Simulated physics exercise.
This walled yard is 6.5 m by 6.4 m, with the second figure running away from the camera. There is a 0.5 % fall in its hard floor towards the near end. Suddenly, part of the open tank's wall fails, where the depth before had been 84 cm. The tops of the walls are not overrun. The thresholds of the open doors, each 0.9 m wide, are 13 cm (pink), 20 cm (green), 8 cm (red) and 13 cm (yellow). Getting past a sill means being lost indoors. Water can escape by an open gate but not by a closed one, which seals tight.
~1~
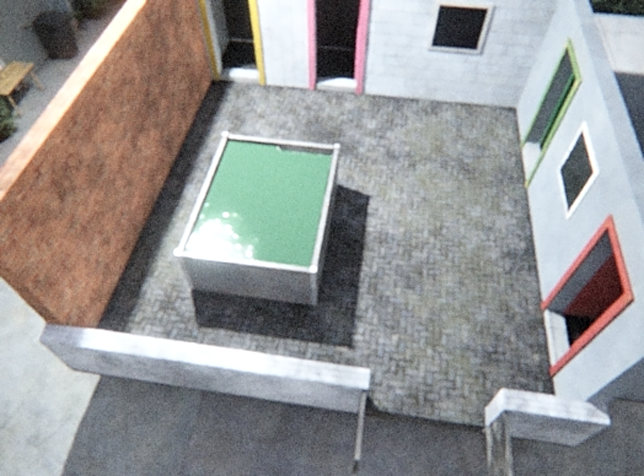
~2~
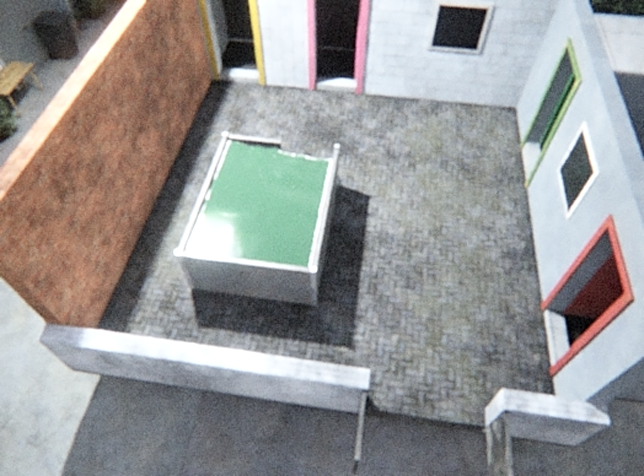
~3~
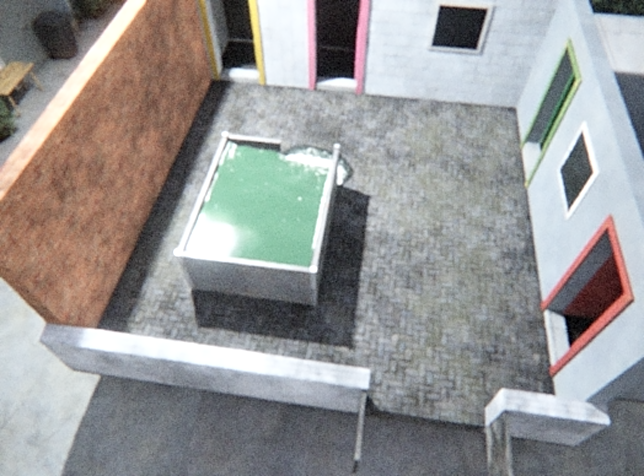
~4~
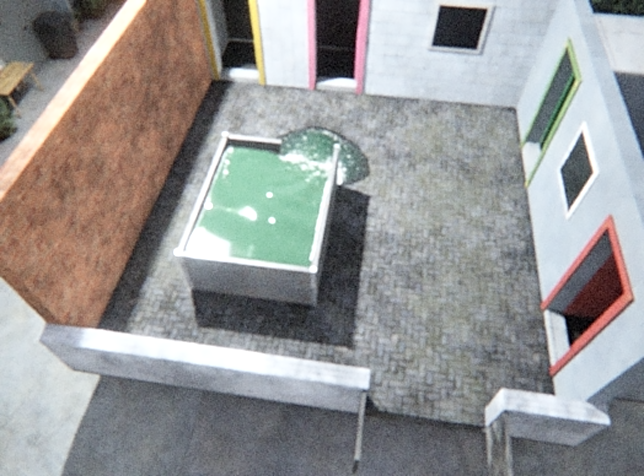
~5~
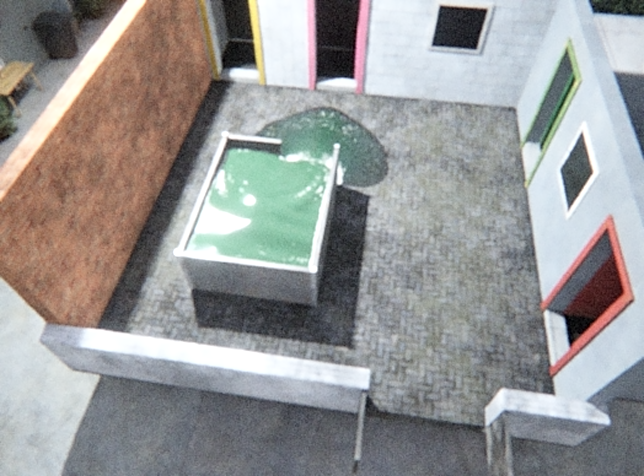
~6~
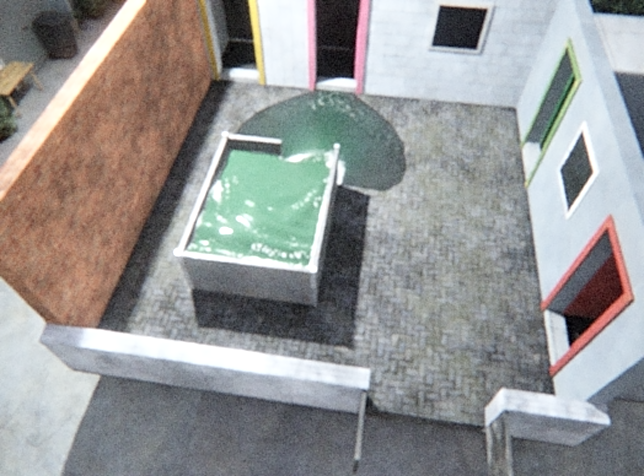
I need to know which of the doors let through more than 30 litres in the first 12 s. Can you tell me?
Pink door: Beyond the allowance; green door: Within the allowance; red door: Within the allowance; yellow door: Beyond the allowance.
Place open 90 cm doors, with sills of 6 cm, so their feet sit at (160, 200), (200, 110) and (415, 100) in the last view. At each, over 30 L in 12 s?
So, in the order given, it's shy of the mark, then beyond the mark, then beyond the mark.
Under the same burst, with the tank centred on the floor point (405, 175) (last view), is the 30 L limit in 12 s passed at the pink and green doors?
Checking the limit: The pink door is within it and the green door is within it.
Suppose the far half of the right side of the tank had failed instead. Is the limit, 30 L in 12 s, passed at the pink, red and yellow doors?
Note: Pink short of the mark, red beyond the mark, yellow short of the mark.
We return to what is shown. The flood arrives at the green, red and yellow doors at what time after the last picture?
So green at 1.6 s, red at 3.4 s, and yellow at 0.5 s.
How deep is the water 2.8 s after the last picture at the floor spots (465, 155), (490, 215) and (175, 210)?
Roughly 4, 4 and 0 cm, in turn.
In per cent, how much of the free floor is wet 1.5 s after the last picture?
Covered: Roughly 35 %.
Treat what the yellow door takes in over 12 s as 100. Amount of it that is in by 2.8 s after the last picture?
45 percent or so by then.
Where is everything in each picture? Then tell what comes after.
In the first frame, still water, 84 cm deep, in the open tank at (265, 199).
In the second frame, water pours out on the open tank's far side and has run 0.5 m, to a hidden place; typically 10 cm deep outside, 84 cm at the open tank's back.
In the third frame, the front is at a hidden place, 0.9 m from the gap on the open tank's far side; 1.0 m2 of floor is under water; 84 cm left at the back of the open tank.
In the fourth frame, water pours out on the open tank's far side and has run 1.5 m, to (314, 129); typically 8 cm deep outside, 84 cm at the open tank's back.
In the fifth frame, the front is at (333, 111), 2.1 m from the gap on the open tank's far side; 4.0 m2 of floor is under water; 83 cm left at the back of the open tank.
In the sixth frame, the front is at (345, 92), 2.7 m from the gap on the open tank's far side; 6.3 m2 of floor is under water; 76 cm left at the back of the open tank.
Then, 0.7 s after the last picture water covers 30 % of the floor and is deepest (45 cm) near (316, 178); pink door 25 cm at the sill, 69 L in, green door not reached, red door not reached, yellow door 12 cm at the sill, 0 L in.
Then, 1.5 s after the last picture water covers 35 % of the floor and is deepest (46 cm) near (514, 110); pink door 35 cm at the sill, 196 L in, green door not reached, red door not reached, yellow door 17 cm at the sill, 1 L in.
Then, 2.8 s after the last picture water covers 50 % of the floor and is deepest (28 cm) near (514, 110); pink door 24 cm at the sill, 312 L in, green door 13 cm at the sill, 0 L in, red door not reached, yellow door 17 cm at the sill, 24 L in.
Then, 6.3 s after the last picture water covers 95 % of the floor and is deepest (16 cm) near (316, 178); pink door 13 cm at the sill, 380 L in, green door 12 cm at the sill, 0 L in, red door 4 cm at the sill, 0 L in, yellow door 13 cm at the sill, 52 L in.
Then, 11.3 s after the last picture water covers 100 % of the floor and is deepest (12 cm) near (88, 349); pink door 8 cm at the sill, 381 L in, green door 7 cm at the sill, 0 L in, red door 5 cm at the sill, 1 L in, yellow door 7 cm at the sill, 53 L in.
